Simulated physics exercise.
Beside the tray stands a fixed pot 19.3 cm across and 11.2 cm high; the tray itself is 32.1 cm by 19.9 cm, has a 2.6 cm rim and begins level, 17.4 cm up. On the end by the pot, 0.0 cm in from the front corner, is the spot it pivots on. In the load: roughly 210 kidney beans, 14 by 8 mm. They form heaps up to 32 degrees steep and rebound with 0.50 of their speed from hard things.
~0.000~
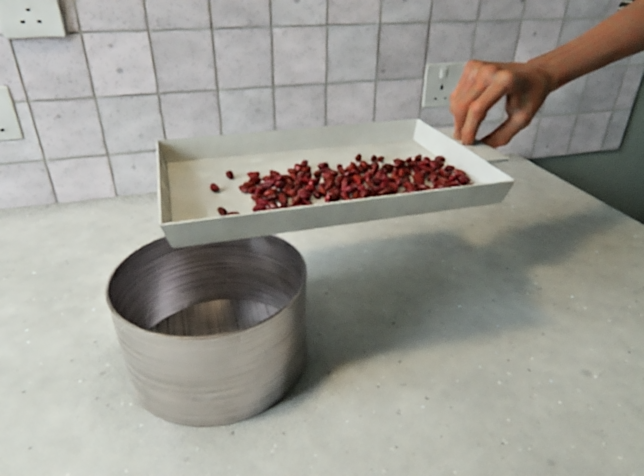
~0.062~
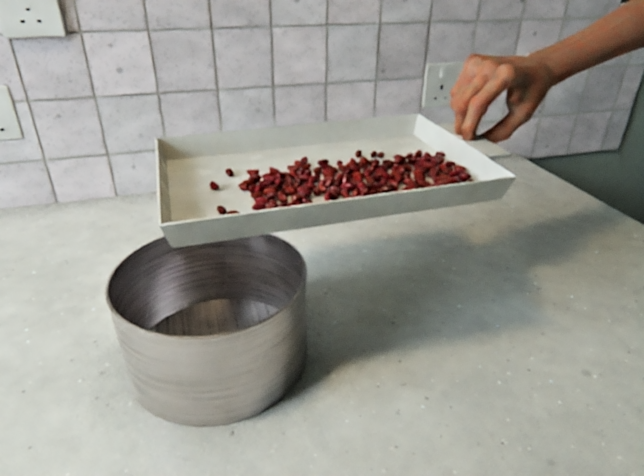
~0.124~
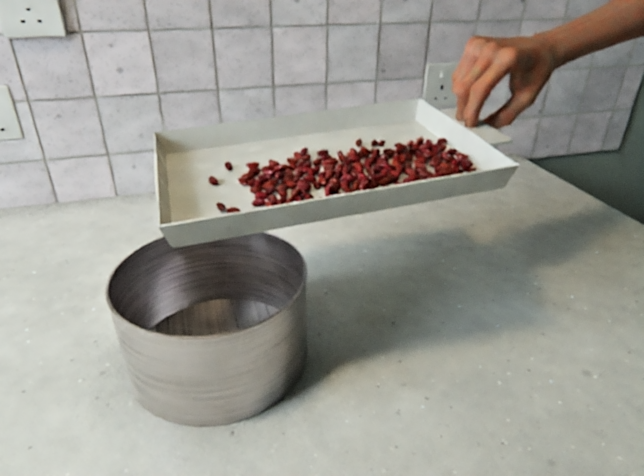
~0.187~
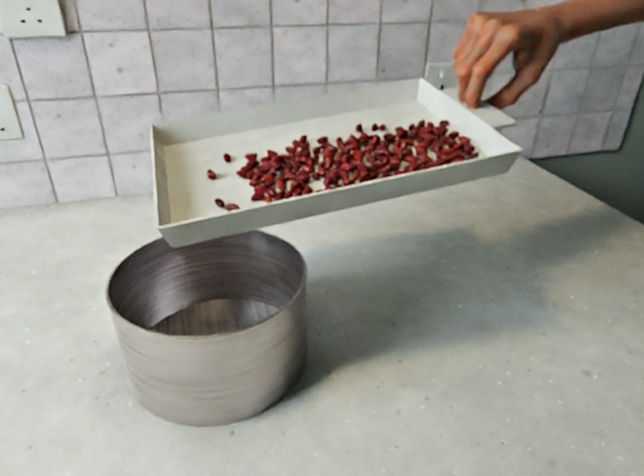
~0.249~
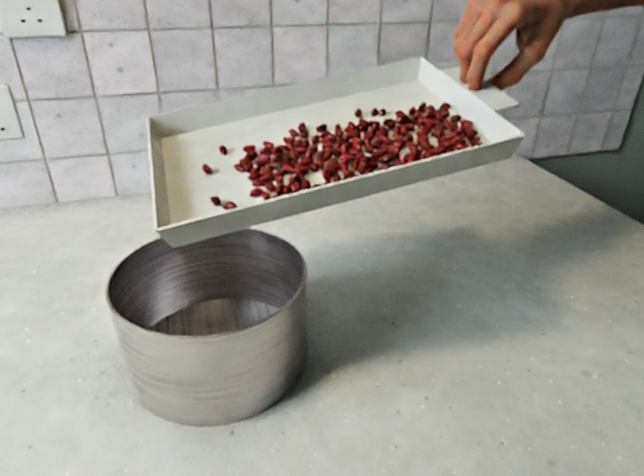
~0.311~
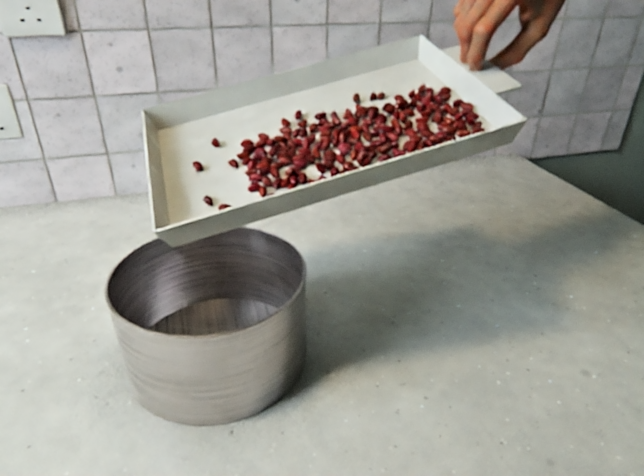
A shallow white tray of red kidney beans starts level above a round grey pot on a pale countertop, held by a hand at its right end. The hand lifts that end steadily higher, slanting the tray down toward the left, while the beans stay spread across its surface.
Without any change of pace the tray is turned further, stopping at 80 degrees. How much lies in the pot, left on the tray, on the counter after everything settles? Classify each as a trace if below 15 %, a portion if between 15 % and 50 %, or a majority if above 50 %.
Pot: A trace. Tray: A trace. Counter: A majority.
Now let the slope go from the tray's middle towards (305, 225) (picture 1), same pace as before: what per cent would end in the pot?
Estimate: Near 5 per cent.
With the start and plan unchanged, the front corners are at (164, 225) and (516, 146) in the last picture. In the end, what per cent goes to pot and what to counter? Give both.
The pot gets 5 and the counter 90.
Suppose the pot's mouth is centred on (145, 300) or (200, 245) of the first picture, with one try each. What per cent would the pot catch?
First try around 85 %, second around 0 %.
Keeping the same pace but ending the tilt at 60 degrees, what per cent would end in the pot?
5 percent.
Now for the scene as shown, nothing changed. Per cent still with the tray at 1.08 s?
Of the load, some 90 percent.
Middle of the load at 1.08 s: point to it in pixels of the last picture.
Around (177, 197).
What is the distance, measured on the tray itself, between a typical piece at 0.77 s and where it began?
Displacement on the tray: Roughly 8 cm.
After 0.77 s, tilt 47 degrees; the tray holds 100 %, the pot 0 %.
Then, at 1.08 s, tilt 67 degrees; the tray holds 90 %, the pot 0 %.
After 1.48 s, tilt 80 degrees; the tray holds 25 %, the pot 0 %.
In the end, at 3.2 s, pot 5 %, tray 5 %, counter 85 %.
